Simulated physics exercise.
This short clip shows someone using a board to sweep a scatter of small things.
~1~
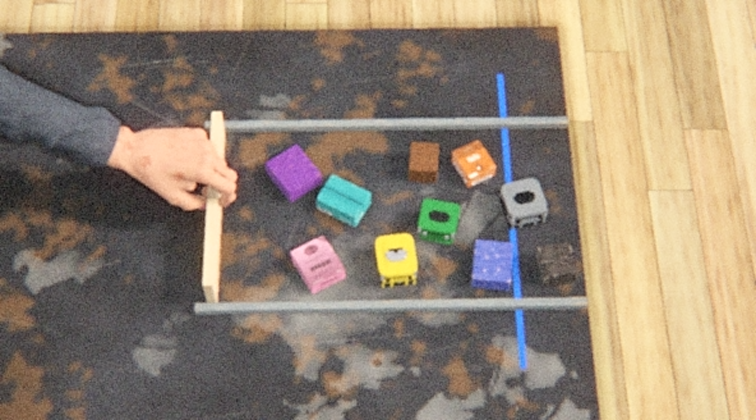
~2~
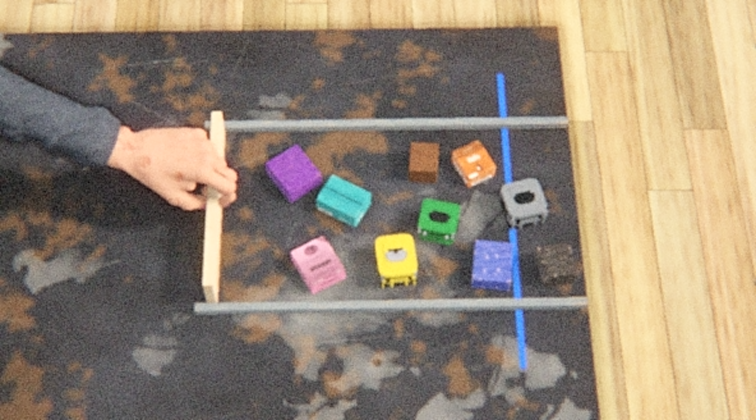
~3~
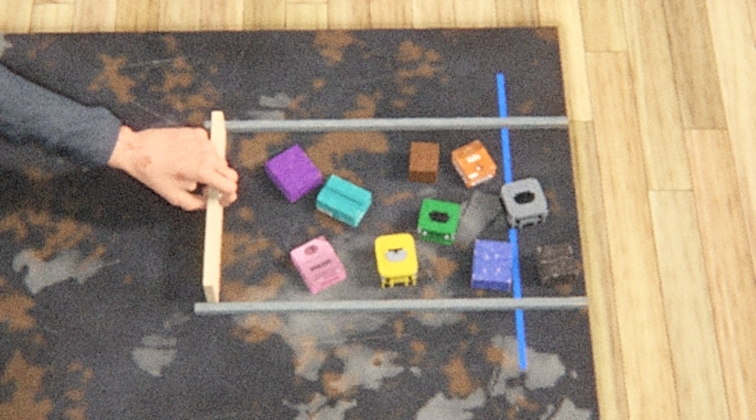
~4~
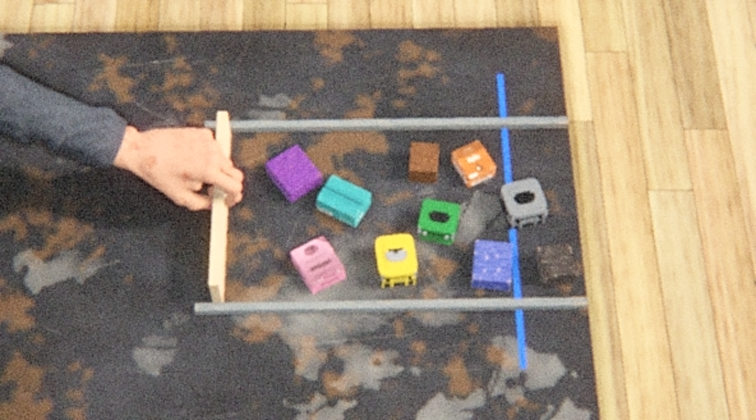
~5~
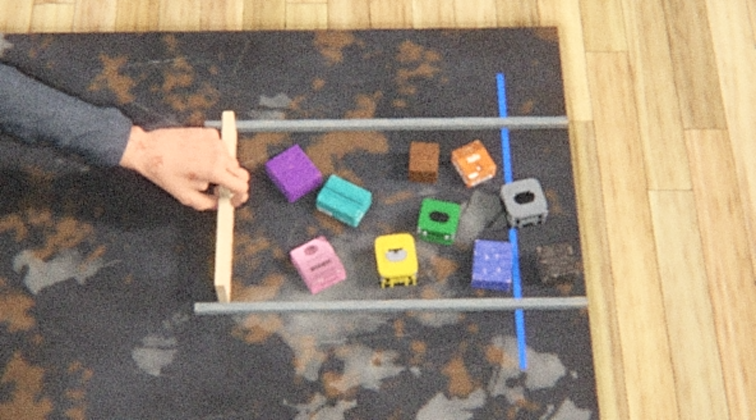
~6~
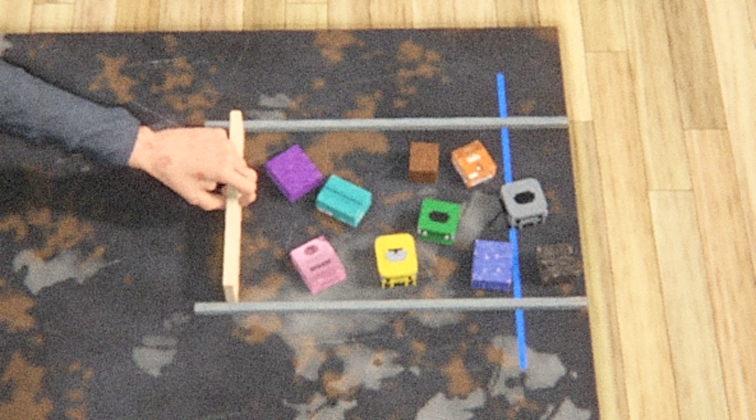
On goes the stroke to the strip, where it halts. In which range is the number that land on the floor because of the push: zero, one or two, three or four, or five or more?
Three or four drops.
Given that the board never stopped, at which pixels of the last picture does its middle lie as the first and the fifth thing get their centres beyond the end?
Its middle is near (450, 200) and then near (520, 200).
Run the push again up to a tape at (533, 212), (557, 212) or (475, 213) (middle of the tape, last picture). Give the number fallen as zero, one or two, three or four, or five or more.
First five or more, then five or more, and lastly one or two.
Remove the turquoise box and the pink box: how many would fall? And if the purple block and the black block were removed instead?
That gives 2 in the first case, then 1 in the second.
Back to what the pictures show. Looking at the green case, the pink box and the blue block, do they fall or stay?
At the end the green case is still there, the pink box is still there and the blue block is no longer there.
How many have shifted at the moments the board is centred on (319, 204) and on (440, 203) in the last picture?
That gives 3 for the first and 10 for the second.
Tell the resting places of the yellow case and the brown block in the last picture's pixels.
The yellow case at (572, 261), the brown block at (554, 149).
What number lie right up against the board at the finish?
Well, it touches 3.
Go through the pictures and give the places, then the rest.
In the first frame, black block (556, 265); grey case (523, 204); blue block (492, 265); board (214, 206); tape (511, 212).
In the second frame, grey case (523, 204); orange box (474, 164).
In the third frame, blue block (492, 265); brown block (424, 163).
In the fourth frame, black block (556, 265); turquoise box (344, 201).
In the fifth frame, grey case (523, 204); green case (439, 222).
In the sixth frame, black block (556, 265); grey case (523, 204); blue block (492, 265); board (234, 205); tape (511, 212).
Early on, none off yet; black block at rest near (556, 265); grey case at rest near (523, 204); blue block at rest near (492, 265).
Finally, the number that fall off is three or four; lost, orange box, blue block and black block.
